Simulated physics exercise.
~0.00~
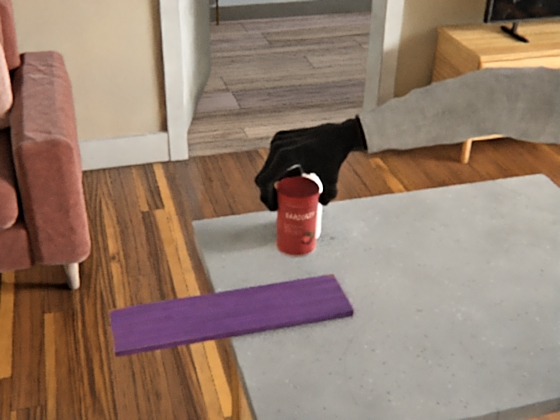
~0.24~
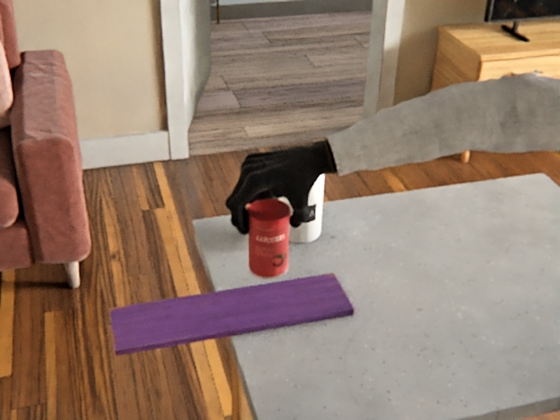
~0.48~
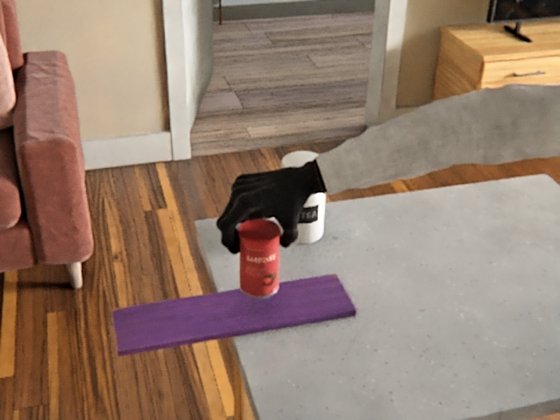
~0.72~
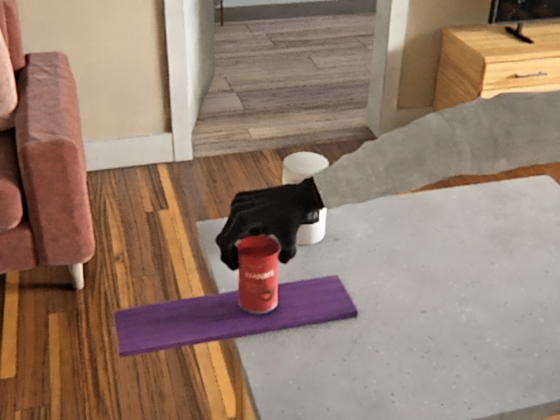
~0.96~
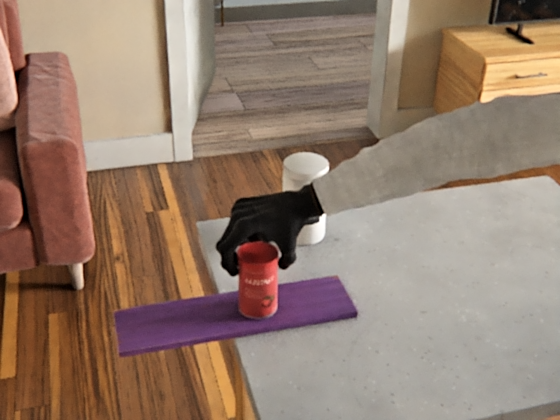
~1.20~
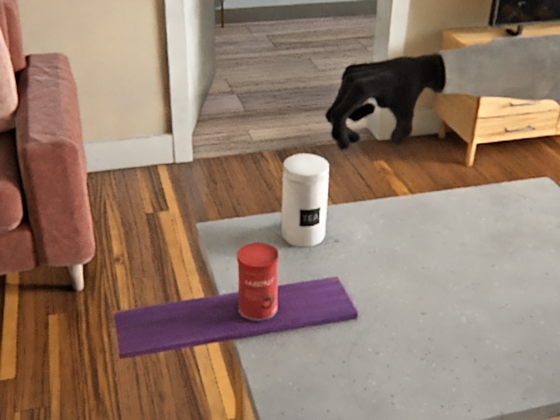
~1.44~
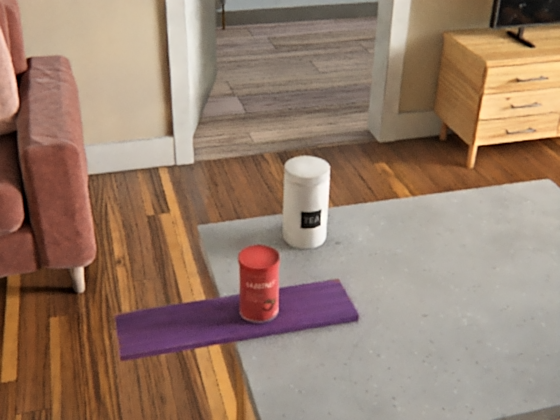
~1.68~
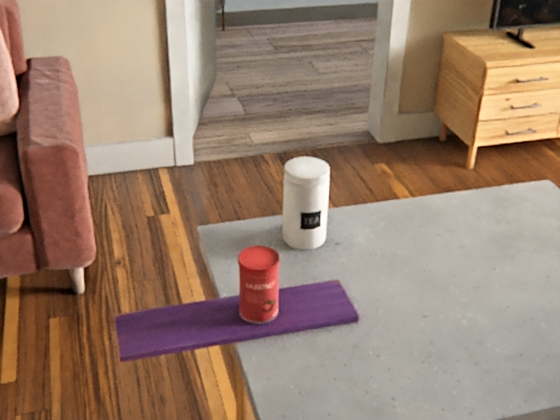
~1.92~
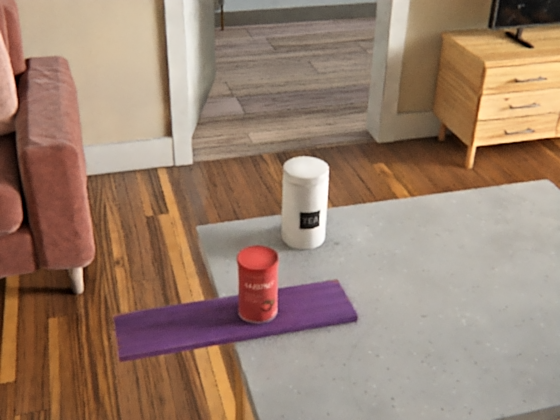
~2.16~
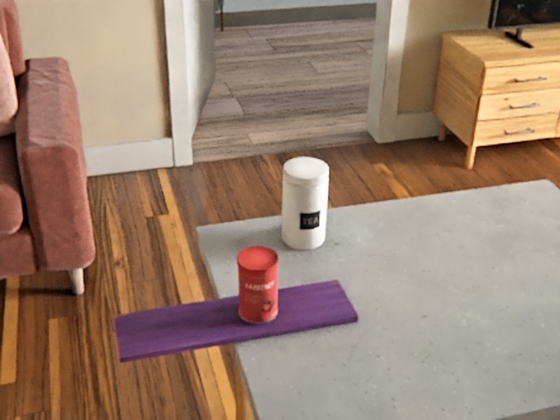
Black-gloved hand setting a red tin on an overhanging purple plank beside a white jar, then withdrawing as the plank stays put.
